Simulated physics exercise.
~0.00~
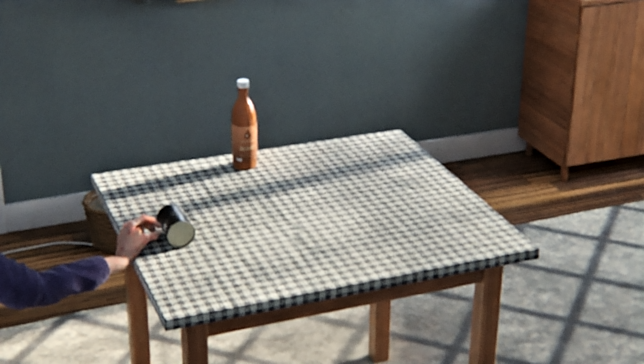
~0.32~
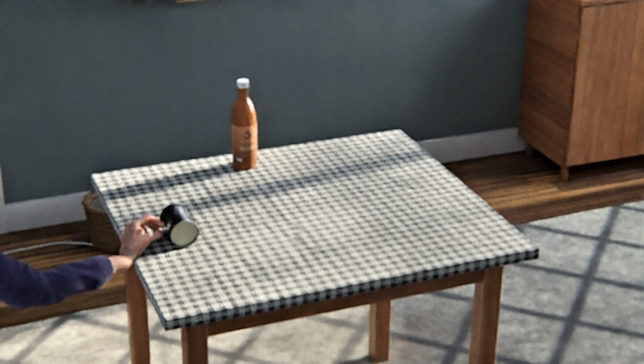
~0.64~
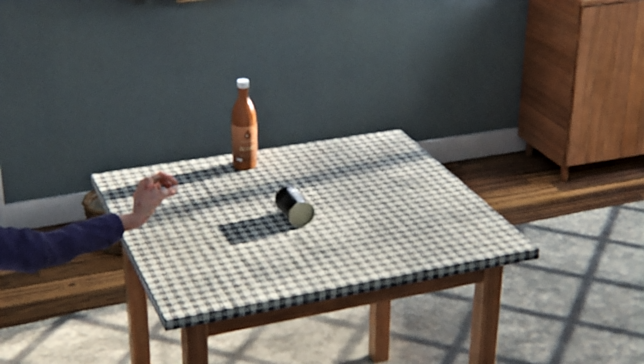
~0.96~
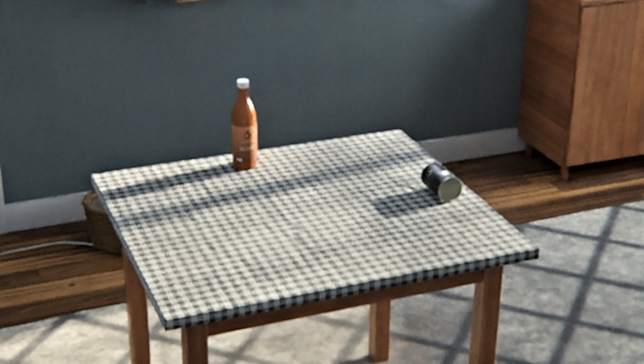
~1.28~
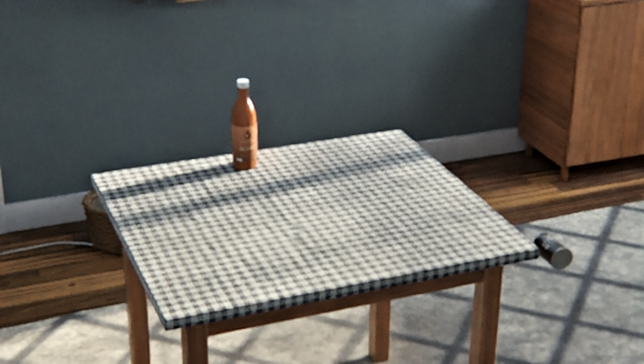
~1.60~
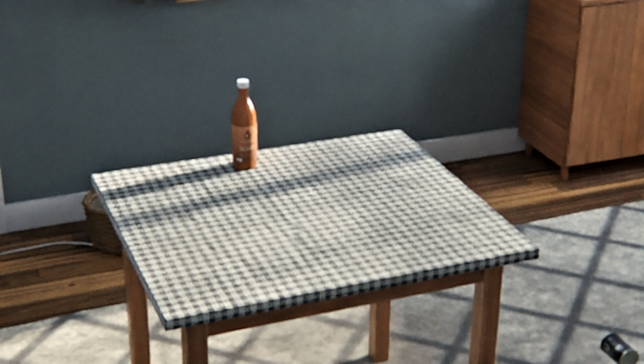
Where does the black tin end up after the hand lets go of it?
It carries on to the right across the checked table and falls off the right side, ending up off the table.
On a checked table, a hand pushing a black tin on its side, the tin rolling right past an orange bottle and falling off.
